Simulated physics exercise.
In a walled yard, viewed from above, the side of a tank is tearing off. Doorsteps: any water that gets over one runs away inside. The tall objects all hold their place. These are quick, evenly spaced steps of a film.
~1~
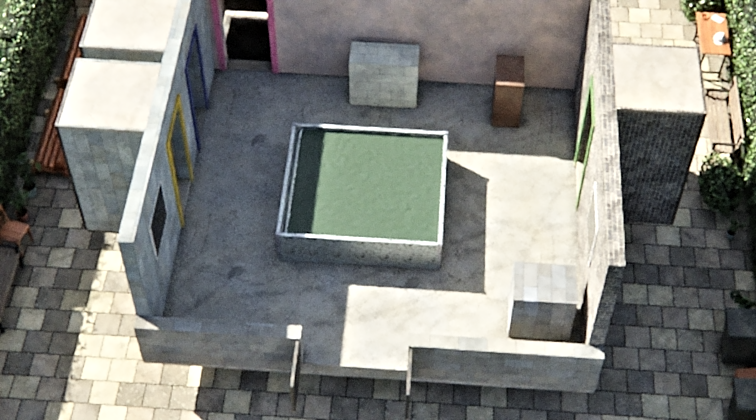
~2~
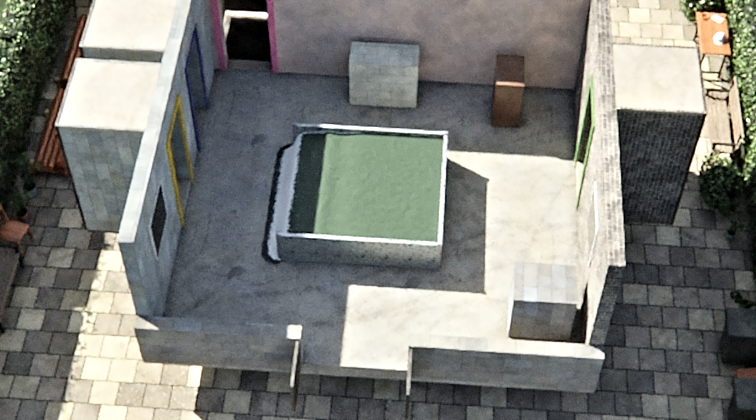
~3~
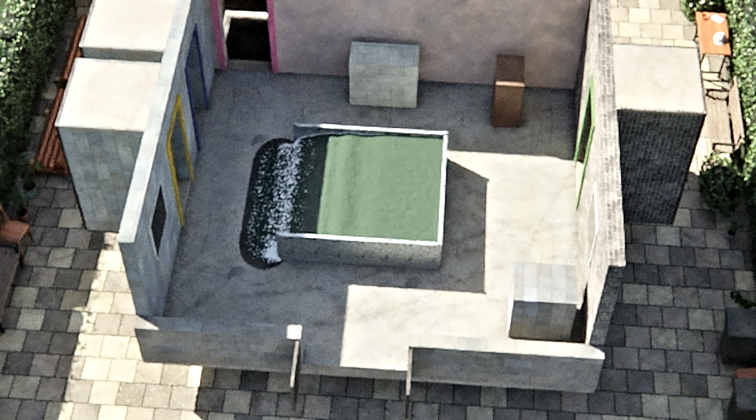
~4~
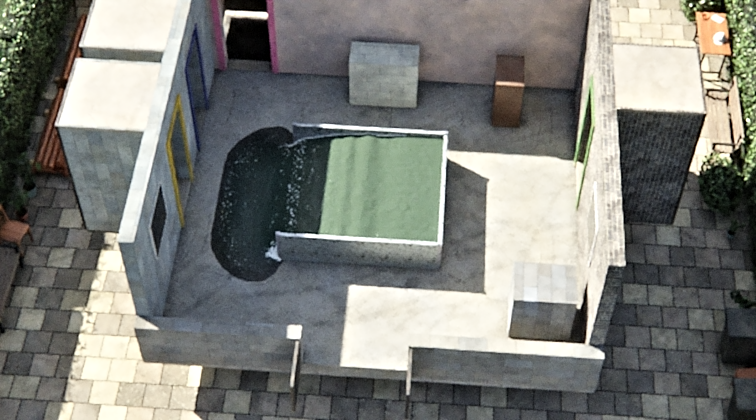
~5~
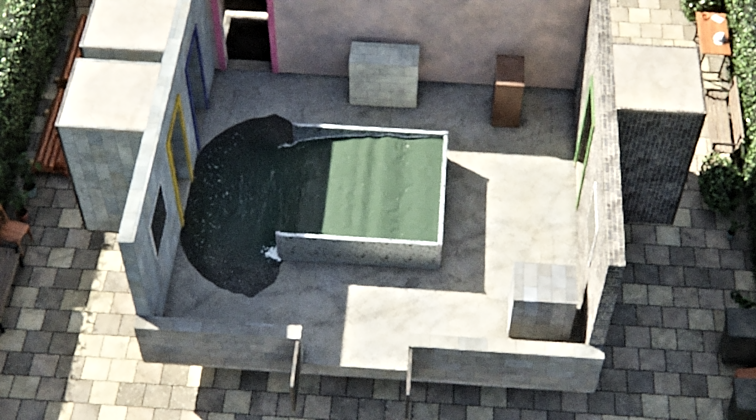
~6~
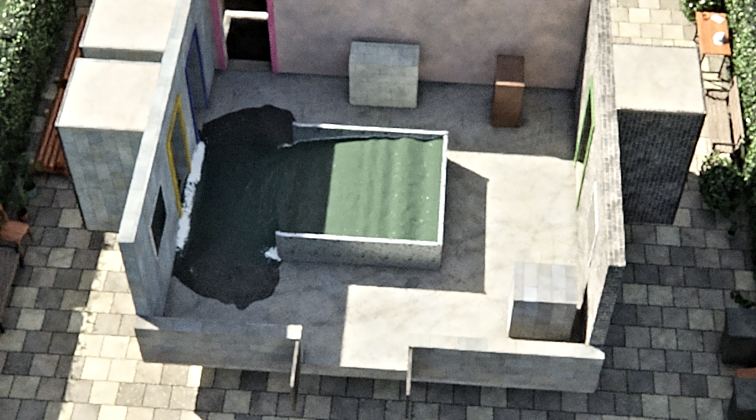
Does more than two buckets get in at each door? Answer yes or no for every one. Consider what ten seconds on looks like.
Pink door: Yes, green door: No, yellow door: Yes, blue door: Yes.
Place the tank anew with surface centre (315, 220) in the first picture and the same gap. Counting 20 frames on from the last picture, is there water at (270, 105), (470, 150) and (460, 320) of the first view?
One after the other: Reached, untouched, reached.
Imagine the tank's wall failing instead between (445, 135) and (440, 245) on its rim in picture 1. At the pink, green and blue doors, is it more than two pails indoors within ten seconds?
Result: Pink gets too much, green gets too much, blue gets too much.
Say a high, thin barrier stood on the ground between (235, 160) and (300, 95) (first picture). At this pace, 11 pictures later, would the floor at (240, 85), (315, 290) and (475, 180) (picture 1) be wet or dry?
Log, spots one to three: Swamped; spared; spared.
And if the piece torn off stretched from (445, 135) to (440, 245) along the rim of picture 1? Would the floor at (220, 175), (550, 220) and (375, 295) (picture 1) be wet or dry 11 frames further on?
One by one: Unsoaked; waterlogged; unsoaked.
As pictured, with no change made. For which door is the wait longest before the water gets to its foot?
The green-painted one.
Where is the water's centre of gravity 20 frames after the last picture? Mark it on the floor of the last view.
I'd put it at around (274, 215).
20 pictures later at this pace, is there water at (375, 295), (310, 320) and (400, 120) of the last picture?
As listed, the points end up soaked, soaked and high and dry.
A moment on, water covers 25 % of the floor; the pink door not reached, the green door not reached, the yellow door far over two buckets in, the blue door over two buckets in.
Next, water covers 25 % of the floor; the pink door under two buckets in, the green door not reached, the yellow door far over two buckets in, the blue door far over two buckets in.
Then, water covers 45 % of the floor; the pink door far over two buckets in, the green door not reached, the yellow door far over two buckets in, the blue door far over two buckets in.
Later, water covers 75 % of the floor; the pink door far over two buckets in, the green door not reached, the yellow door far over two buckets in, the blue door far over two buckets in.
In the end, water covers 95 % of the floor; the pink door far over two buckets in, the green door wet at the sill, nothing in, the yellow door far over two buckets in, the blue door far over two buckets in.
